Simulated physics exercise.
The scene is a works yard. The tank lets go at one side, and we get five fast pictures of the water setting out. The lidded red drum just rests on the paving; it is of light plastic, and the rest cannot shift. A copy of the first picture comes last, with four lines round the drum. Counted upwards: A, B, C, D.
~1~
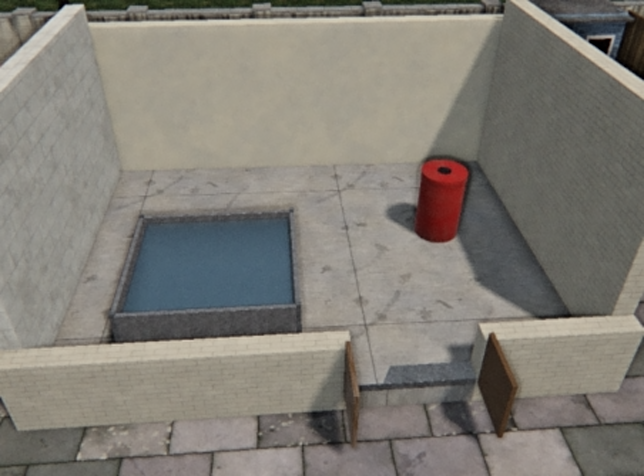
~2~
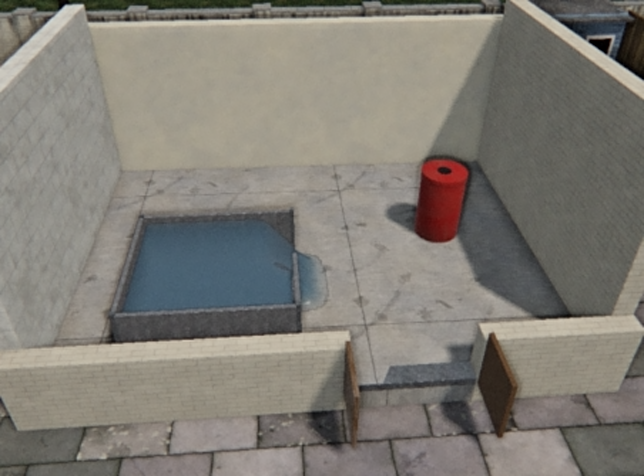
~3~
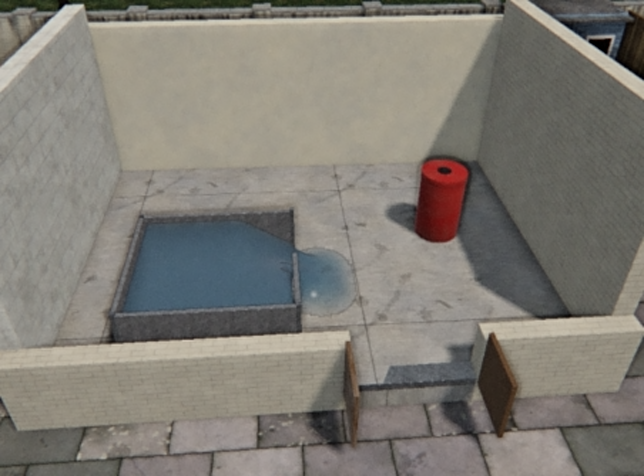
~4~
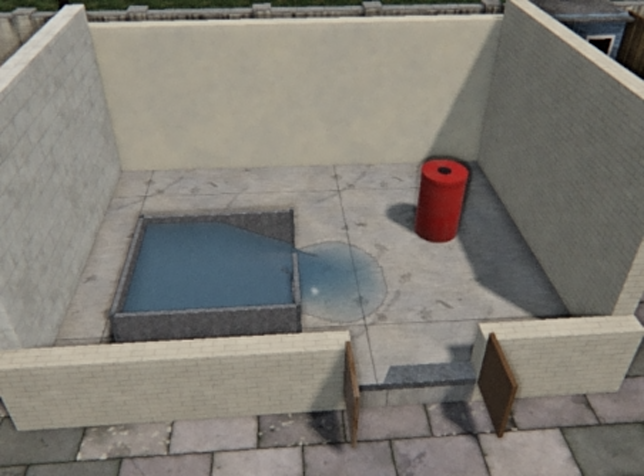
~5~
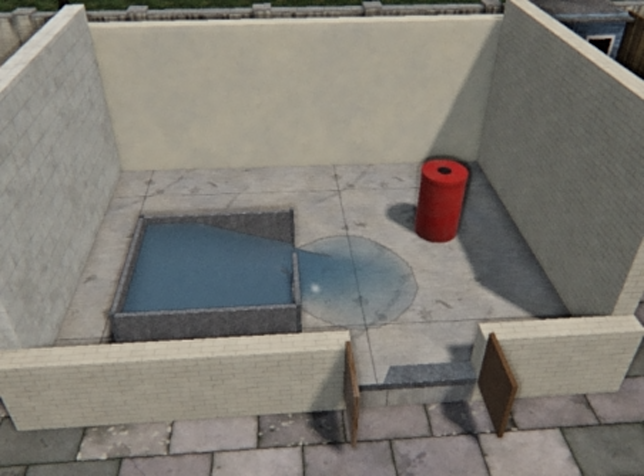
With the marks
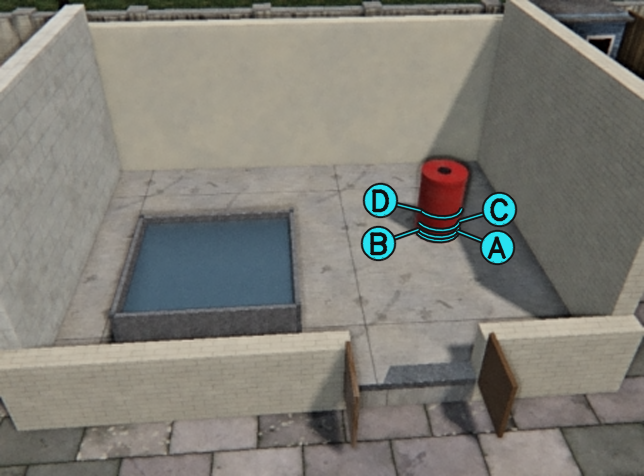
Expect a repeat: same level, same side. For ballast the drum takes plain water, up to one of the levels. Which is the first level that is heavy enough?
I would pick mark D.
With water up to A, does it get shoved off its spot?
Yes, it does.
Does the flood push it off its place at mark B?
Yes.
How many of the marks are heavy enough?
One.
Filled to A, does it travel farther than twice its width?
Yes.
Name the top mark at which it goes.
That is mark C.
In cyan, A at (441, 240); B at (441, 237); C at (443, 230); D at (444, 217); from the bottom up A, B, C, D.
With A, it is pushed about 5 times its own width away.
With B, it is pushed about 3 times its own width away.
With C, it is pushed about half its own width away.
With D, it does not move.
